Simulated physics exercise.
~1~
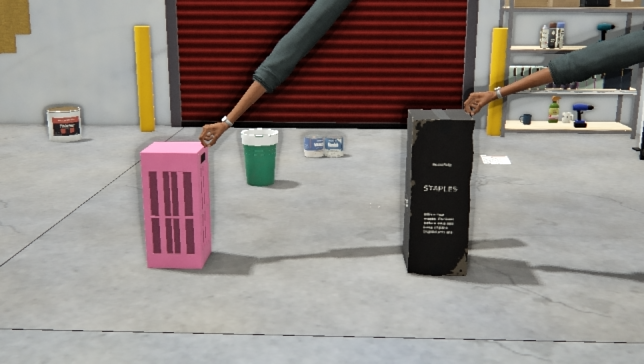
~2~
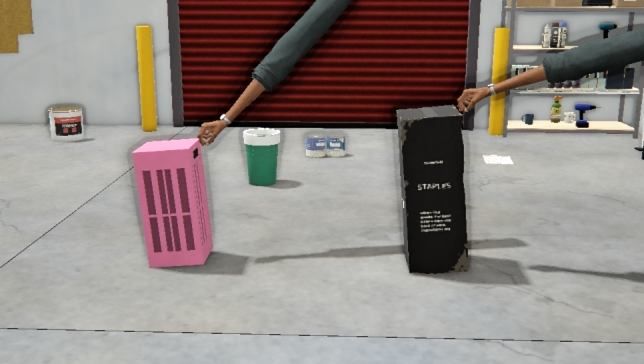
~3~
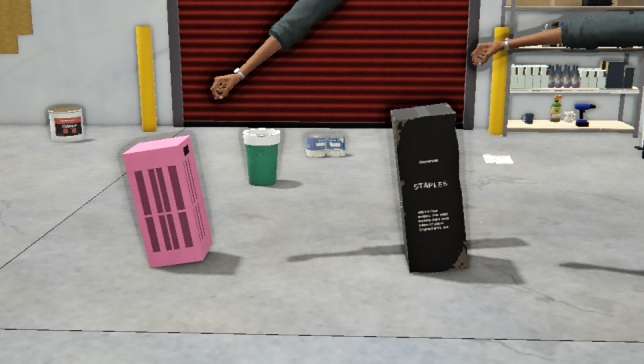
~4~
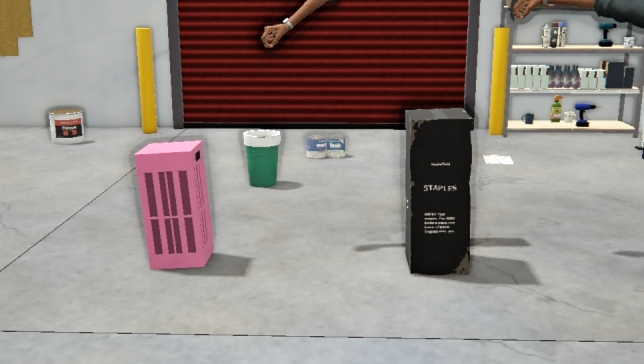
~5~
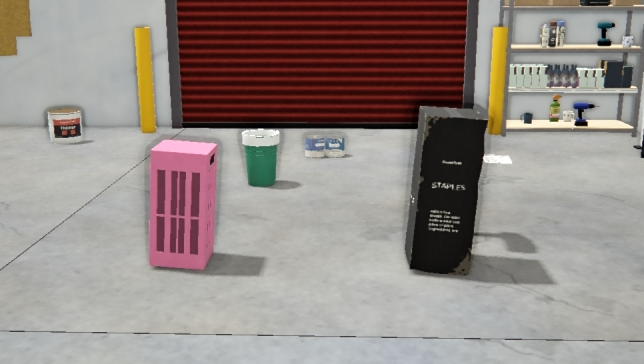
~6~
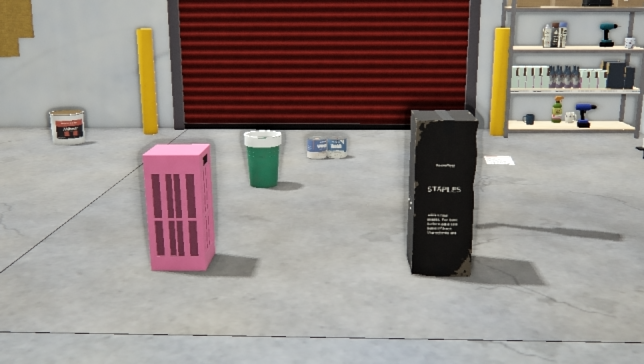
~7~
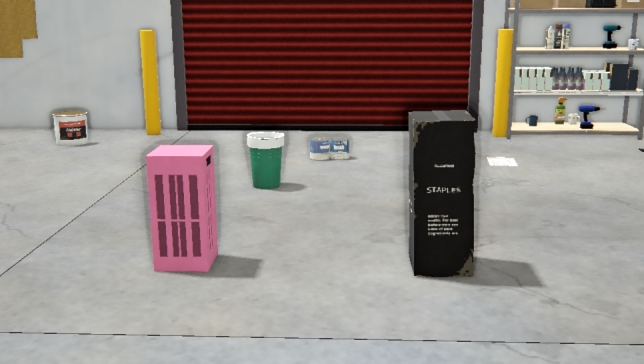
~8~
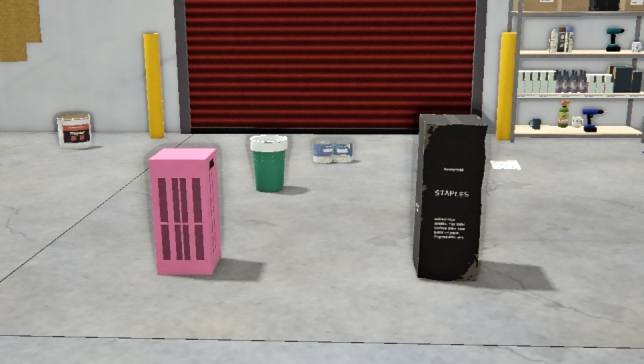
In the video, two hands tip a pink crate and a tall black parcel slightly to the left on a garage floor, then let go and withdraw. Both objects rock back to the right, wobble a little, and settle upright on their bases.
